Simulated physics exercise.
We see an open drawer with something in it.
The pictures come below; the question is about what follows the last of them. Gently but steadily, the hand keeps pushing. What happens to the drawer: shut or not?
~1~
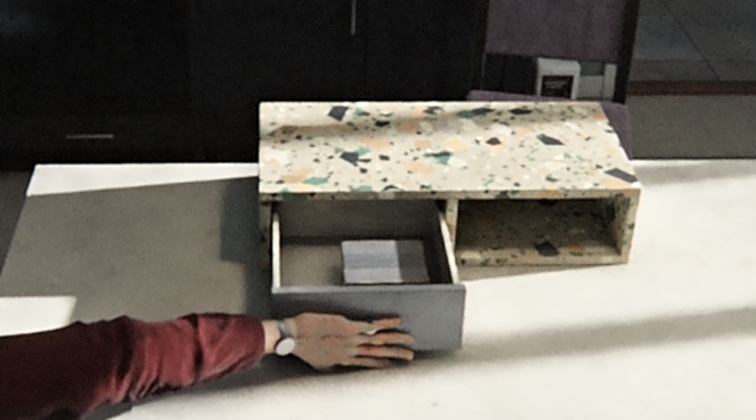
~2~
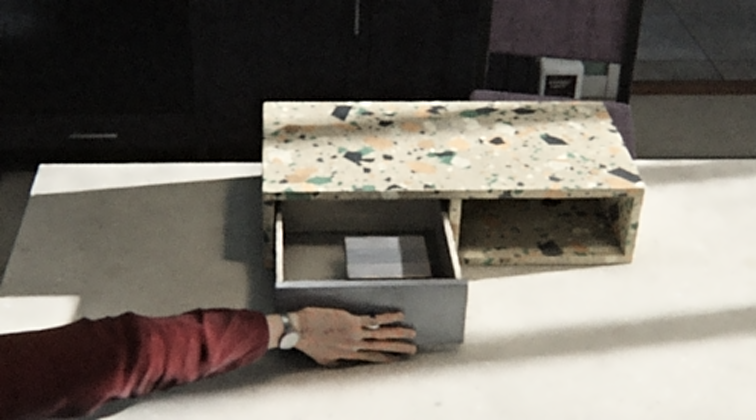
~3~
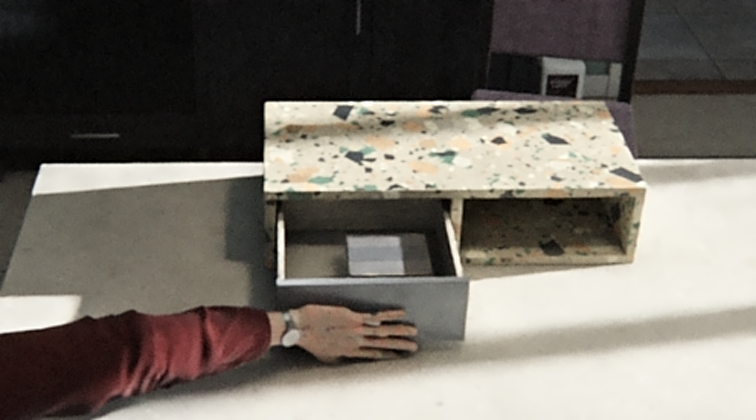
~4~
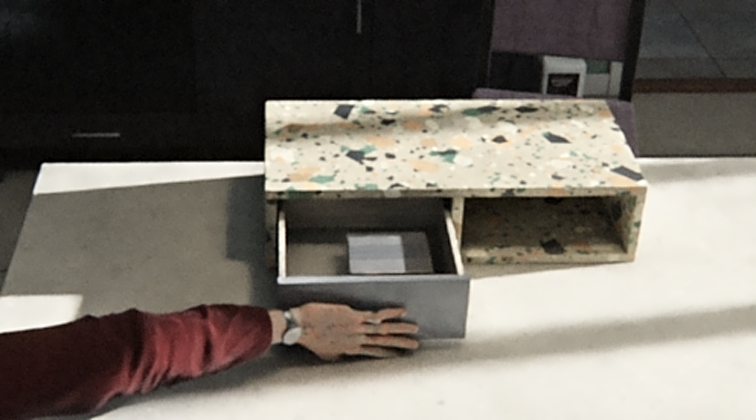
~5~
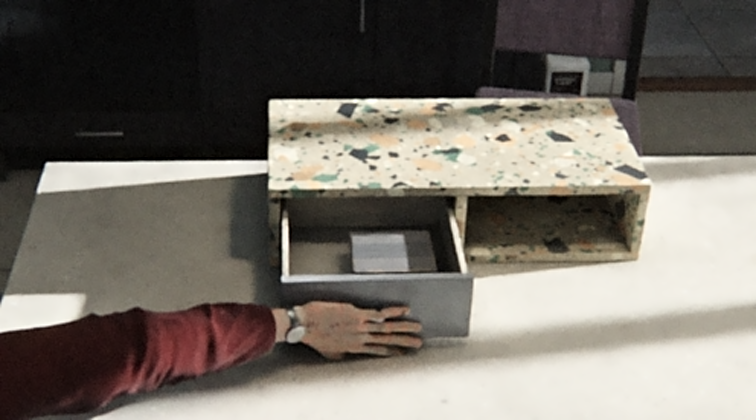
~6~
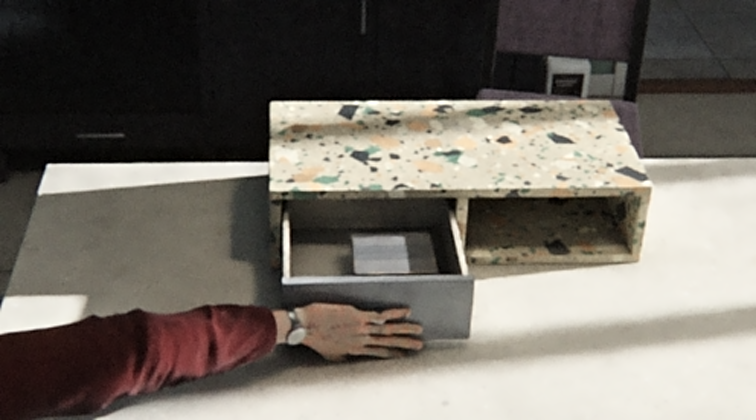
The drawer ends up fully in.
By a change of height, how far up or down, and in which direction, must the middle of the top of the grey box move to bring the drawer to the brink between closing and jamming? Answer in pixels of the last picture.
The tipping point sits around 28 pixels higher.
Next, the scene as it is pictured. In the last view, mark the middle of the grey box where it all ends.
I'd say it stops near (382, 190).
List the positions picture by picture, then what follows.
The first frame shows drawer (362, 266) wide open; grey box (383, 274).
The second frame shows drawer (365, 261) wide open; chest (442, 180).
The third frame shows drawer (366, 259) wide open; grey box (387, 267).
The fourth frame shows drawer (367, 257) wide open; chest (445, 179).
The fifth frame shows drawer (371, 256) wide open; grey box (392, 264).
The sixth frame shows drawer (372, 257) wide open; chest (449, 179).
Then, 0.40 s later than the last frame, drawer about half in.
When it is over, the drawer closes.
